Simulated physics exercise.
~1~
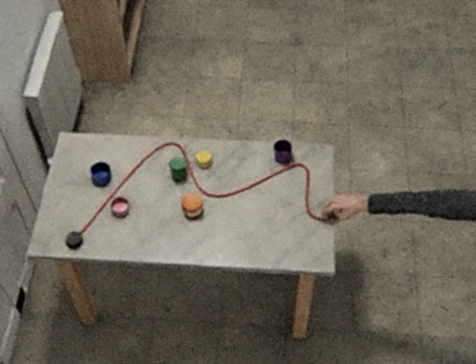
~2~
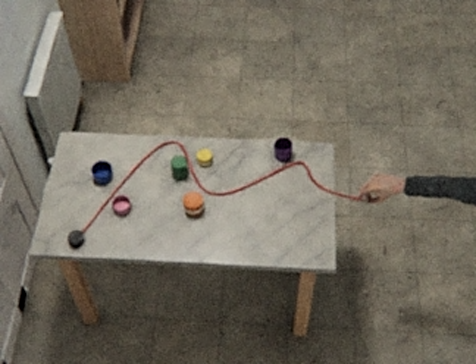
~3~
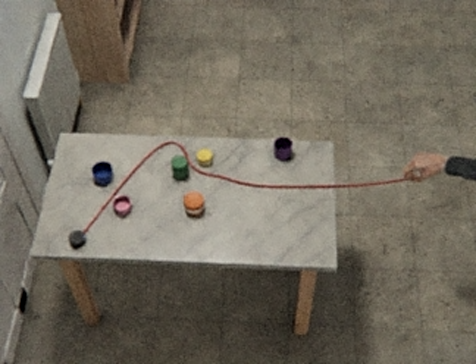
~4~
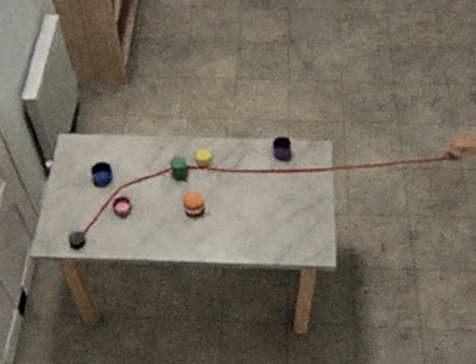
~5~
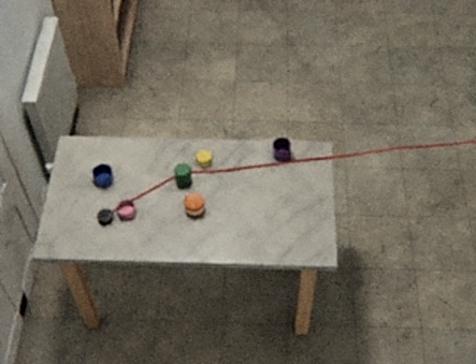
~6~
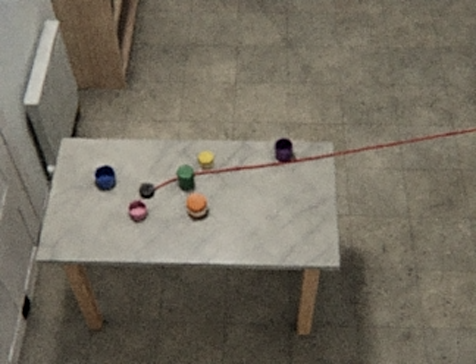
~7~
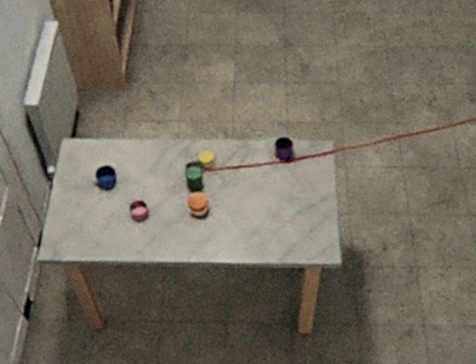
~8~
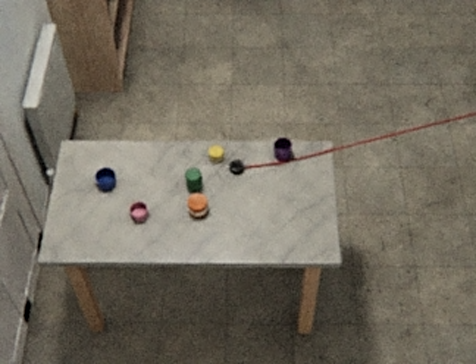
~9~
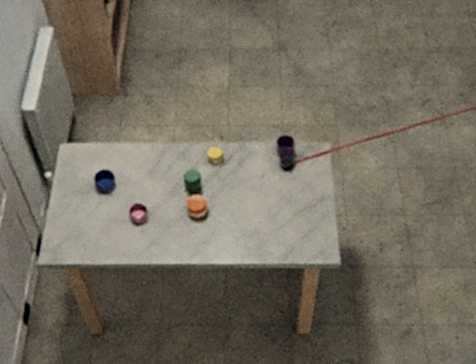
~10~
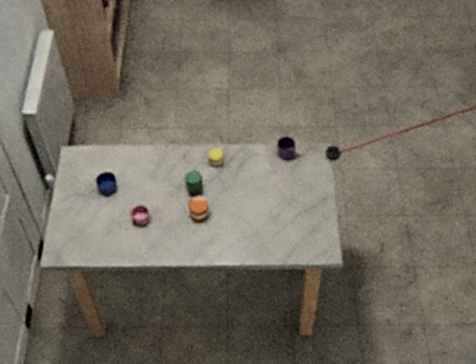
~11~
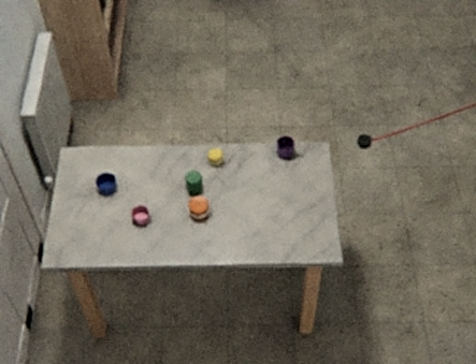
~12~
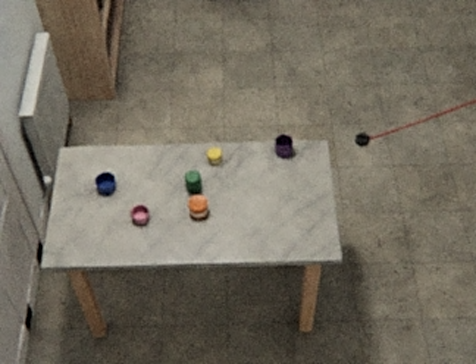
A thin red lead winds across a pale marbled table, seen from above in a room with a tiled floor, ending at a small black puck near the left edge. Around it stand a blue mug and pink mug on the left, a green tub, yellow tin and orange tin near the middle, and a purple mug on the right. A hand draws the lead rightwards until it straightens and leaves view. The puck slides past the pink mug, nudging it, then shifts the green tub and yellow tin slightly. It passes the purple mug, leaves the right edge and hangs beyond the table on the taut lead, while the six containers remain on top.
